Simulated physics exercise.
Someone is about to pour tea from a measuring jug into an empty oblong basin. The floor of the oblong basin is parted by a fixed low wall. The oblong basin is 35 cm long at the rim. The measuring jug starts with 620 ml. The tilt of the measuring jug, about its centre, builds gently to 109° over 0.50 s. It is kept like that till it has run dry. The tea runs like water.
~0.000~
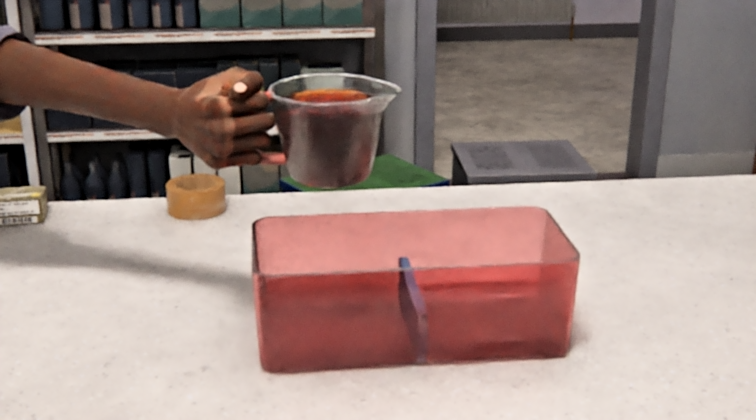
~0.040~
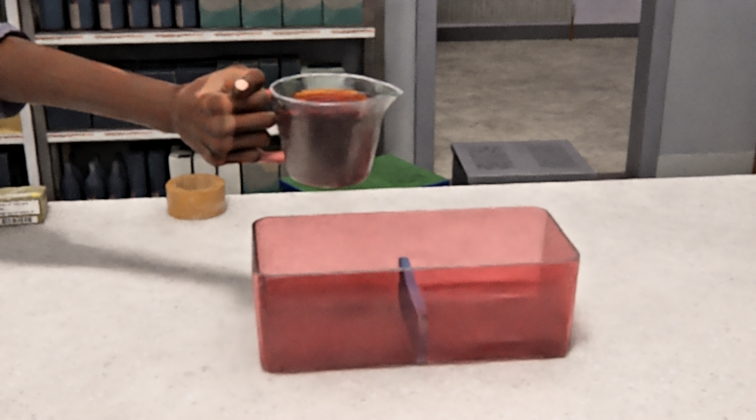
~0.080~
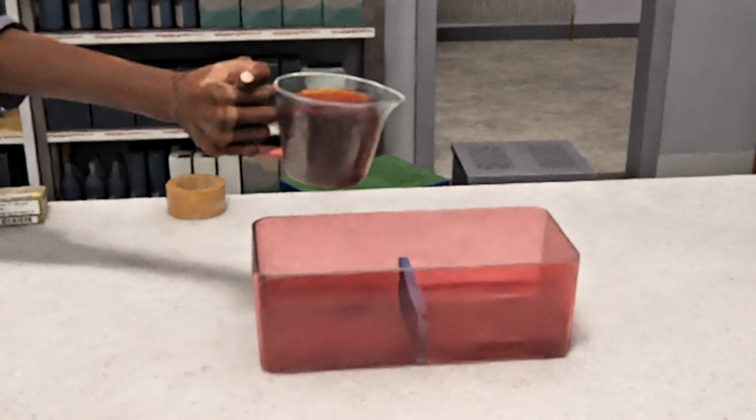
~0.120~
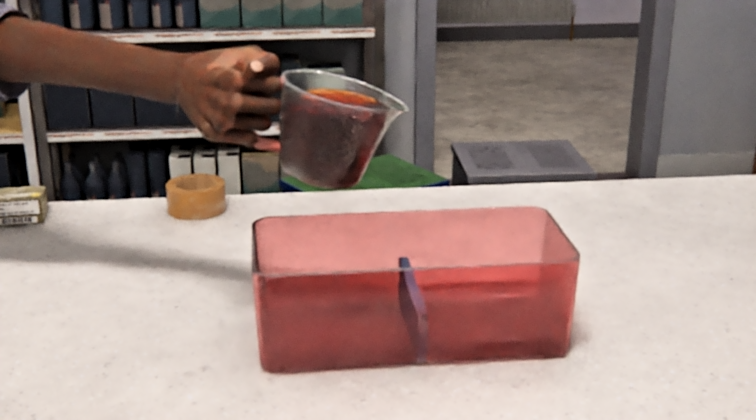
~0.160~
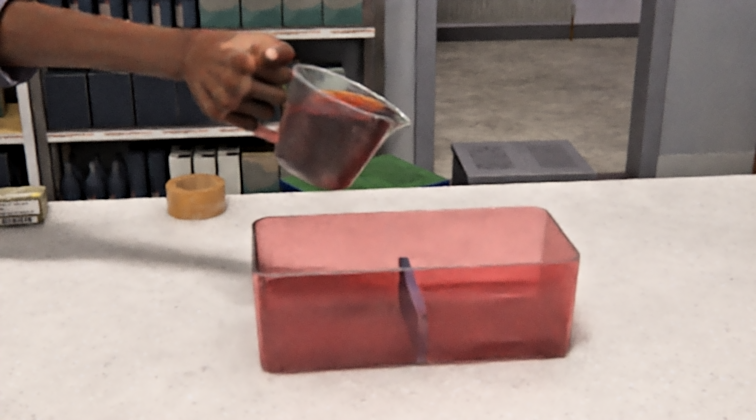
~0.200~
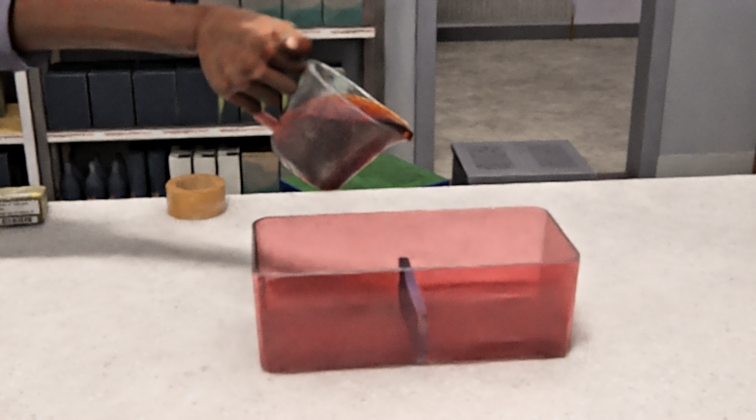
A hand holding a clear measuring jug of reddish-brown tea slowly tilted it to the right above a red oblong basin with a divider, until the tea reached the lip.
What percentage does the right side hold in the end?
The far part has some 64 per cent.
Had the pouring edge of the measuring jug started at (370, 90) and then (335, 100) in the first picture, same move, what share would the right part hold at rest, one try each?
In turn about 30 and 5 per cent.
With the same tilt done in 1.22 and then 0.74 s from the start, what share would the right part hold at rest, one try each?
First 85, then 75 per cent.
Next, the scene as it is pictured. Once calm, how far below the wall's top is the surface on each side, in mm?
Some 50 mm on the left and 42 mm on the right.
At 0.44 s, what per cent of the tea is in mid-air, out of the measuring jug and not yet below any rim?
Some 28 per cent.
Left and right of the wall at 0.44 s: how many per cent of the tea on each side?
Some 2 per cent left and 44 right.
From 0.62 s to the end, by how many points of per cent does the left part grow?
Near 6 in a hundred.
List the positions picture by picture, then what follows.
In the first picture, it leans 0°; its right rim is at (401, 88); the tea meets the walls at (275, 102) and (384, 100); the oblong basin's rim runs from (253, 247) to (563, 233); the wall's top is at (412, 285).
In the second picture, it leans 2°; its right rim is at (403, 90); the tea meets the walls at (276, 102) and (385, 100).
In the third picture, it leans 7°; its right rim is at (406, 97); the tea meets the walls at (280, 100) and (386, 102).
In the fourth picture, it leans 15°; its right rim is at (409, 107); the tea meets the walls at (284, 98) and (391, 106).
In the fifth picture, it leans 25°; its right rim is at (412, 122); the tea meets the walls at (287, 102) and (399, 113).
In the sixth picture, it leans 38°; its right rim is at (411, 139); the tea meets the walls at (283, 118) and (402, 125); 3 per cent is over the edge.
By 0.44 s the tilt is 105° and 27 per cent is still to pour, 2 is left of the wall and 44 right of it.
By 0.62 s the tilt is 109° and 2 per cent is still to pour, 27 is left of the wall and 64 right of it.
By 0.80 s the tilt is 109° and 0 per cent is still to pour, 33 is left of the wall and 64 right of it.
By 1.00 s the tilt is 109° and 0 per cent is still to pour, 33 is left of the wall and 64 right of it.
At rest 33 per cent lies left of the wall, 64 right of it and 3 outside.
